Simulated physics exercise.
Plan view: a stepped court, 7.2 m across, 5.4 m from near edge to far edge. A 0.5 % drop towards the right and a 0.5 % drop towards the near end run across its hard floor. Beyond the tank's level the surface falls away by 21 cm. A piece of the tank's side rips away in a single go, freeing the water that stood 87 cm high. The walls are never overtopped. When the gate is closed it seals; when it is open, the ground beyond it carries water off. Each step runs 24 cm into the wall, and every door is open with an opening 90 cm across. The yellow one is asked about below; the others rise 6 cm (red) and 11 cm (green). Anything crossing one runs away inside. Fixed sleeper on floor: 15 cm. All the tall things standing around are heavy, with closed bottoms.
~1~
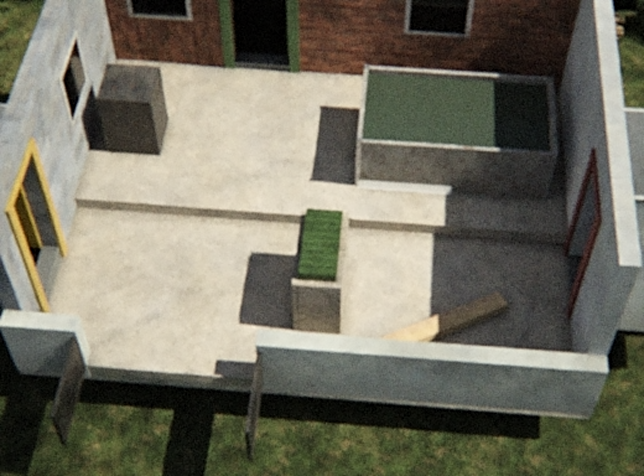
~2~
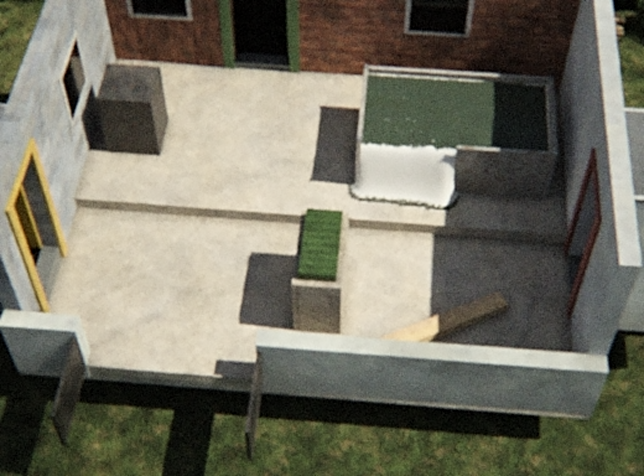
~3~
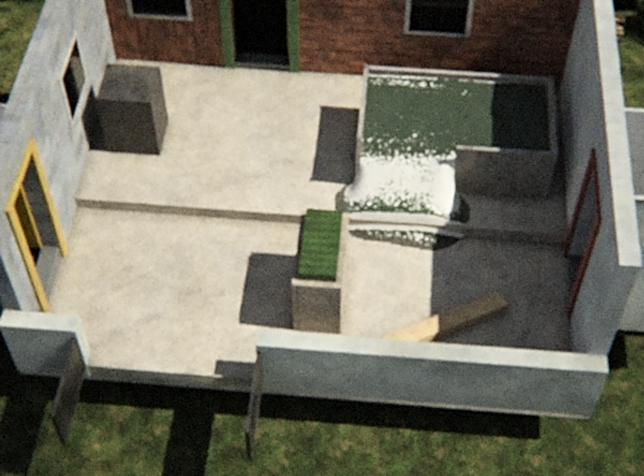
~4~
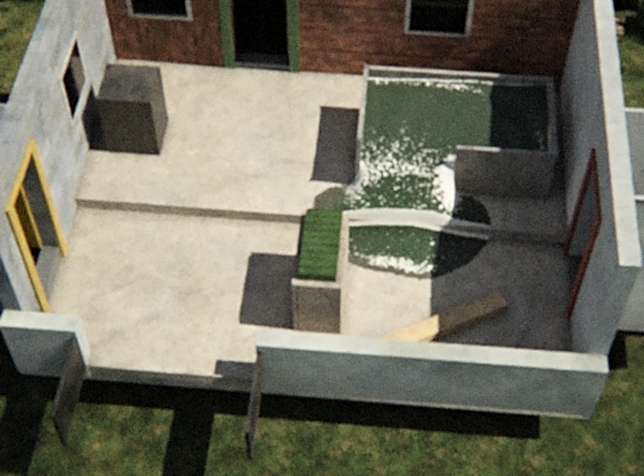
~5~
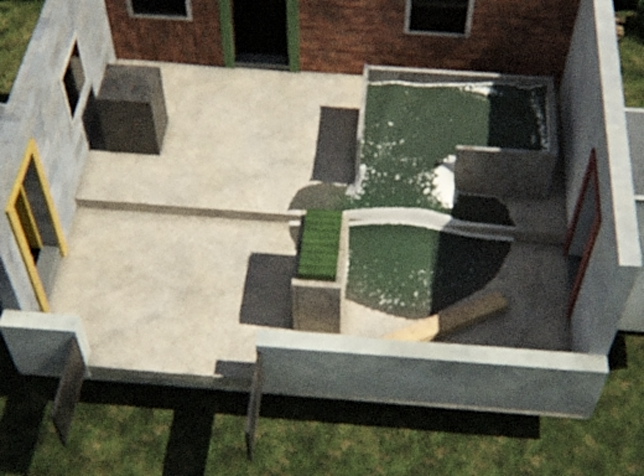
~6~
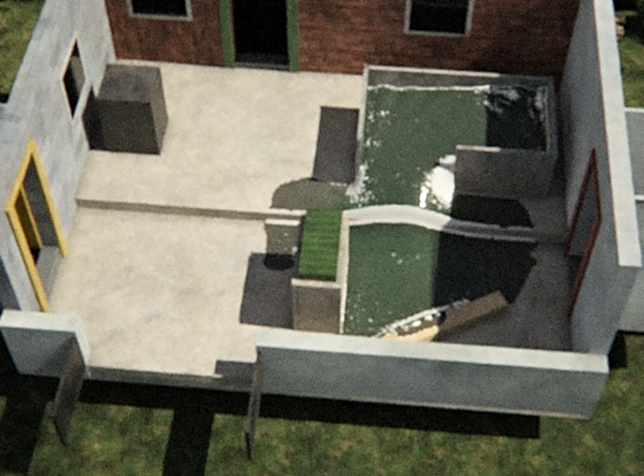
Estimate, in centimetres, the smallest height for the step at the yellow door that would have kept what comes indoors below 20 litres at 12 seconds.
I would say 25 cm.
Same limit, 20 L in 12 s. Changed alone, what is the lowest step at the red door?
For the red door, about 20 cm.
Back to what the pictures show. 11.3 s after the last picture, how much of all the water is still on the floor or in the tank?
Share still there: Approx. 60 percent.
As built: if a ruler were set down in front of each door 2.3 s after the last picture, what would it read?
Lab note, cm: Red 15; yellow 33; green 0.
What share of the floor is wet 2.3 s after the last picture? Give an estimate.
Approximately 55 %.
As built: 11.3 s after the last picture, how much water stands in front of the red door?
Some 14.5 cm.
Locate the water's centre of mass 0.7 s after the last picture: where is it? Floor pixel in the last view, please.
The balance point sits at roughly (420, 204).
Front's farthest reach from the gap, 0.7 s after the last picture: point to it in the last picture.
Near (209, 360).
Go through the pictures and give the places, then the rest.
The tank at (457, 113) is whole and still, 87 cm deep; the yellow door at (40, 239) is dry, in the first frame.
The front is at (428, 206), 0.3 m from the gap at (406, 170); 0.4 m2 of floor is wet, 87 cm left at the back, in the second frame.
The front is at (405, 242), 0.9 m from the gap at (406, 173); 1.3 m2 of floor is wet, 83 cm left at the back, in the third frame.
The front is at (408, 273), 1.4 m from the gap at (406, 175); 2.7 m2 of floor is wet, 76 cm left at the back, in the fourth frame.
The gap is at (406, 175), the front 2.1 m out at (393, 310); the back of the tank holds 75 cm, in the fifth frame.
The gap is at (406, 175), the front 2.7 m out at a hidden place; the back of the tank holds 72 cm; the yellow door at (40, 239), 5.3 m from the gap, is still 3.1 m from the nearest water, in the sixth frame.
Then, 0.7 s after the last picture water covers 30 % of the floor, deepest (70 cm) near (357, 371); it has not reached the yellow door.
Then, 2.3 s after the last picture water covers 55 % of the floor, deepest (41 cm) near (562, 388); 33 cm at the yellow door, 6 litres in over its 25 cm step.
Then, 11.3 s after the last picture water covers 55 % of the floor, deepest (15 cm) near (562, 388); 7 cm at the yellow door, 20 litres in over its 25 cm step.
At the yellow door as built, the water peaked near 34 cm, 2.1 s after the last picture.
Run again over the same 12 s with other heights there, 41 litres in over 21.5 cm, 7 litres over 29 cm. The limit of 20 litres is kept from about 25 cm up.
